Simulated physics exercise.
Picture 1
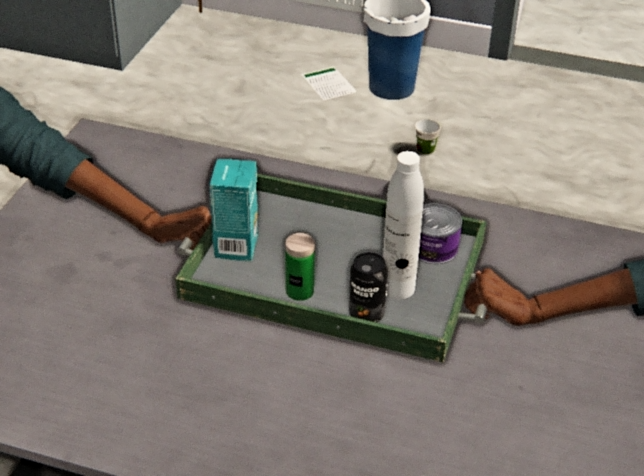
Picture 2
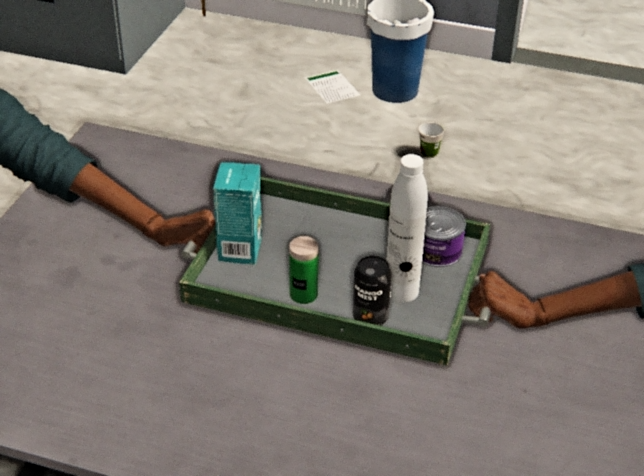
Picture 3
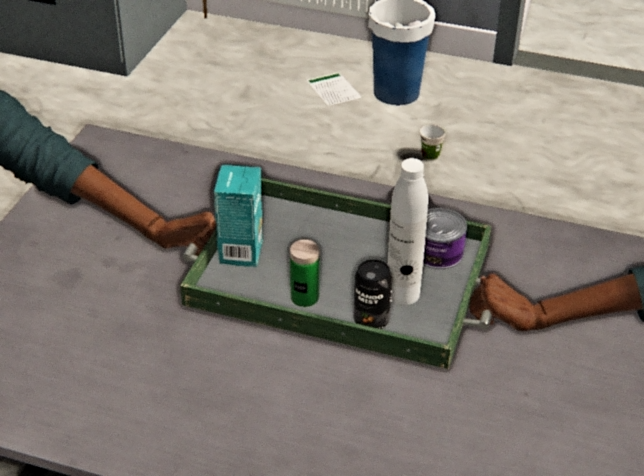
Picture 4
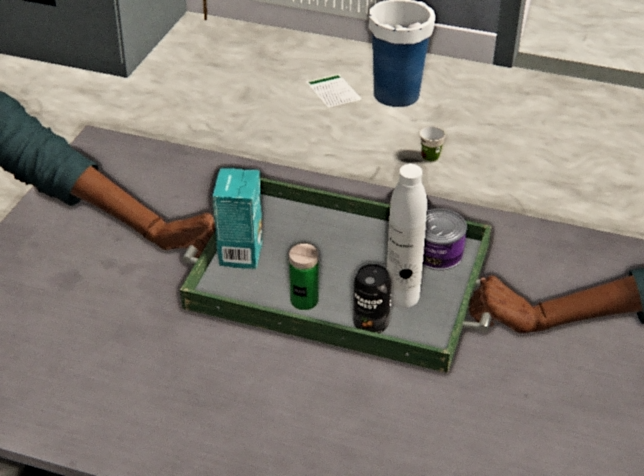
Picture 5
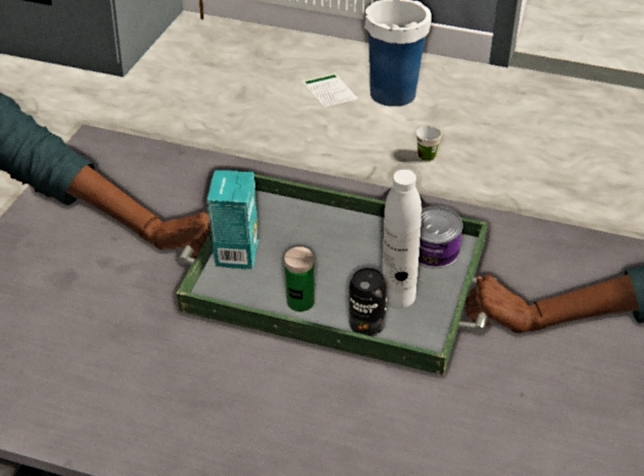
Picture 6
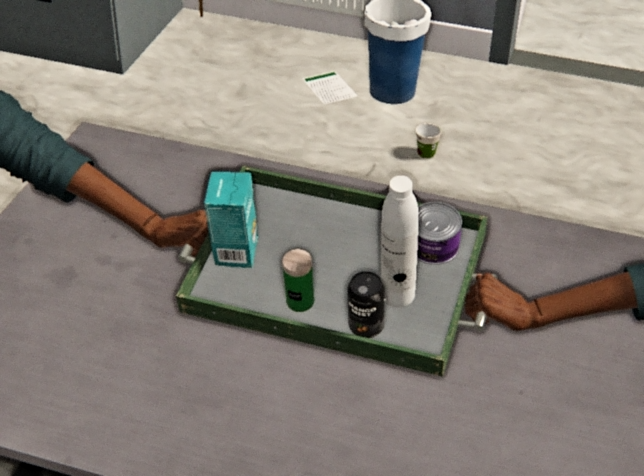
A green-rimmed tray with a grey base is held by two hands, one at each end, above a grey table in a room with a pale floor, seen from above. On it stand a turquoise carton at left, a green shaker and black can nearer the front, and a white bottle and purple tub at right. The hands keep it level, then gradually tilt its near edge down, while the camera wavers slightly.
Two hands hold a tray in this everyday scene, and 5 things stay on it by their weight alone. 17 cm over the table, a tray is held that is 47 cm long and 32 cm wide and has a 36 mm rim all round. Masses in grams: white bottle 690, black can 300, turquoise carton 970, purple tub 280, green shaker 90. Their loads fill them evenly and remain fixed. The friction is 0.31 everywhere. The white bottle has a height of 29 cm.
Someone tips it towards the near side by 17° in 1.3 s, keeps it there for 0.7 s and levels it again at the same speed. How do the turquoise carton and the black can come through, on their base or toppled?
Once things settle, the turquoise carton stays standing, and the black can goes down.
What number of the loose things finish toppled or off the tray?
Tally: 2.
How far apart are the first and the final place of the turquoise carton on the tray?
Displacement: Approx. 0 cm.
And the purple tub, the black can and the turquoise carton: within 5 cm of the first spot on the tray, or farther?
Note: Purple tub is left in place. Black can departs its position. Turquoise carton is left in place.
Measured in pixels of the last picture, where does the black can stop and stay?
It finishes at roughly (309, 289).
Then, 0.70 s past the last view, tray tilted 17°, near edge down; white bottle now off the tray; black can tipped 44° against what carries it near (348, 325).
Then, 1.30 s past the last view, tray tilted 17°, near edge down; black can tipped 63° against what carries it near (307, 311); green shaker shifted 3 cm.
Finally, off the tray and tipped over, white bottle; on their side or leaning hard on the tray, black can; the other 3 still in place (within 5 cm). In the last view, turquoise carton near (235, 214), black can near (309, 289).
